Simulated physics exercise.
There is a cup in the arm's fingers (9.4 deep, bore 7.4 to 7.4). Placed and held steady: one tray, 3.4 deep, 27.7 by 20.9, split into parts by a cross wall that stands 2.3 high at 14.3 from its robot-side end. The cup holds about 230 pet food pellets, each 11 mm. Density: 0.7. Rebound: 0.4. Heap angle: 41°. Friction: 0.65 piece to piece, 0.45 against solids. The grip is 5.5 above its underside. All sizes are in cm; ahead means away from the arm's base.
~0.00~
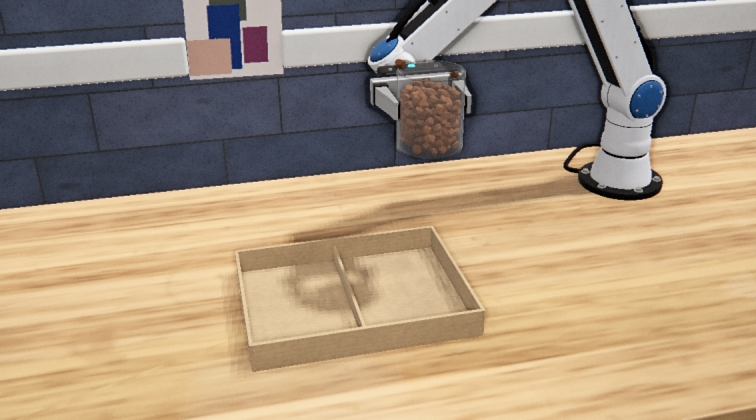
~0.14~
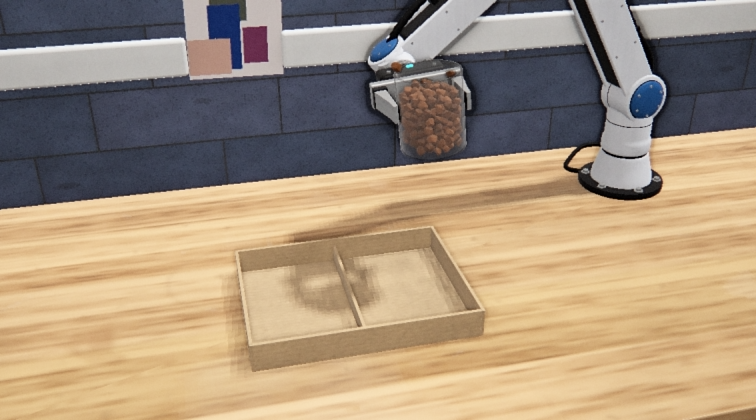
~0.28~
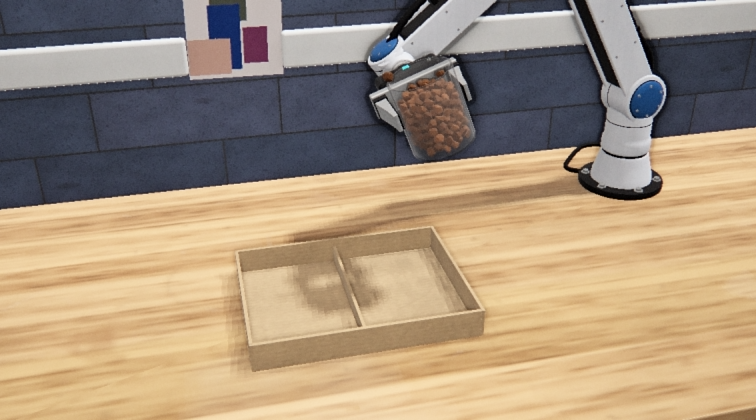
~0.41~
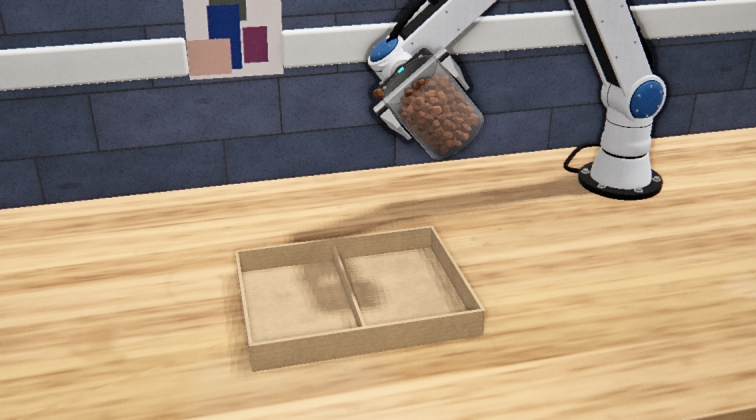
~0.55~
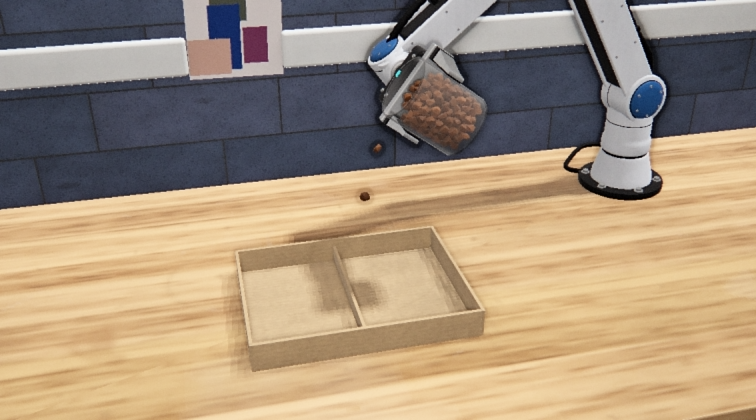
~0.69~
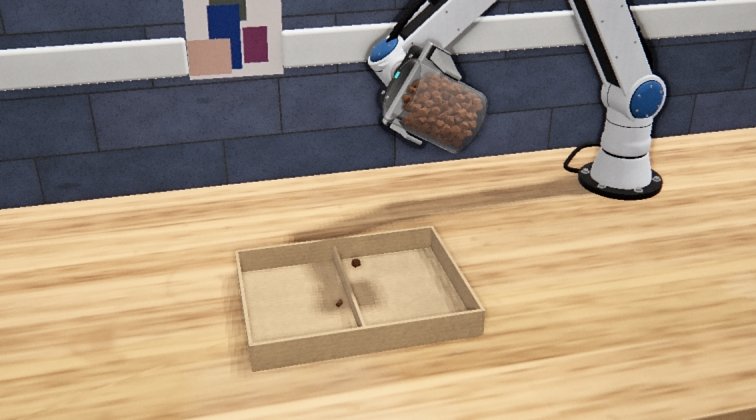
In the video, a robot arm holds a clear cup of brown pellets above a divided tray on a wooden table and tilts it to the left, and two pellets drop out, landing on either side of the tray's divider.
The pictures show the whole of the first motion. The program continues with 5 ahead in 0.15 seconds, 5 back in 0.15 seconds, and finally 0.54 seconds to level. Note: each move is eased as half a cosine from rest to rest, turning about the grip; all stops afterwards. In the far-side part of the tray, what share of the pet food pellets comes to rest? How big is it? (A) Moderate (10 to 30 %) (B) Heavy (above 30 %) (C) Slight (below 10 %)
C, slight (below 10 %).
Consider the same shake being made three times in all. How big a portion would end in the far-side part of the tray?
Estimate for that case: 5 %.
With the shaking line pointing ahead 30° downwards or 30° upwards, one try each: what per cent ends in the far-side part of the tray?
Roughly 5 per cent, then 5 per cent.
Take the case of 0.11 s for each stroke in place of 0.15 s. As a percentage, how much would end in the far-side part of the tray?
Estimate: Near 10 per cent.
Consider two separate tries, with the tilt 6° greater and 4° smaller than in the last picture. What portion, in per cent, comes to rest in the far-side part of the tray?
Roughly 5 per cent on the first try and 5 per cent on the second.
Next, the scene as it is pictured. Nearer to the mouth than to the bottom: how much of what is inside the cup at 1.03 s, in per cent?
My estimate is near 40 per cent.
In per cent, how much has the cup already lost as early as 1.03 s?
About 5 in a hundred parts are out by then.
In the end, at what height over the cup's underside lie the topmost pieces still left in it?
Height at rest: About 9.5 centimetres.
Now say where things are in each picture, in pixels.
The cup middle at (430, 111), level; upper third of the load around (431, 98), from x 400 to 455, top at y 65; 229 in the cup, in the first picture.
The cup middle at (431, 111), tilted 6° forward; upper third of the load around (431, 99), from x 395 to 460, top at y 65, in the second picture.
The cup middle at (432, 110), tilted 20° forward; upper third of the load around (433, 98), from x 390 to 465, top at y 75, in the third picture.
The cup middle at (434, 109), tilted 39° forward; upper third of the load around (435, 96), from x 380 to 475, top at y 80; 228 in the cup, 1 in flight or on a rim, in the fourth picture.
The cup middle at (435, 108), tilted 53° forward; upper third of the load around (438, 95), from x 365 to 480, top at y 80; 227 in the cup, 2 in flight or on a rim, in the fifth picture.
The cup middle at (436, 107), tilted 59° forward; upper third of the load around (438, 94), from x 340 to 480, top at y 80; 227 in the cup, 1 in the robot-side part, 1 in the far-side part, in the sixth picture.
After 1.03 s, tilted 58° forward, highest piece 28 above the table; 212 in the cup, 1 in the robot-side part, 1 in the far-side part, 15 in flight or on a rim.
After 1.36 s, tilted 13° forward, highest piece 30 above the table; 210 in the cup, 9 in the robot-side part, 9 in the far-side part, 1 on the table or floor.
After 1.73 s, level, highest piece 30 above the table; 210 in the cup, 9 in the robot-side part, 9 in the far-side part, 1 on the table or floor.
After 2.78 s, level, highest piece 30 above the table; 210 in the cup, 9 in the robot-side part, 9 in the far-side part, 1 on the table or floor.
In the end, 210 in the cup, 9 in the robot-side part, 9 in the far-side part, 1 on the table or floor. That is 4 % in the far-side part of the tray.
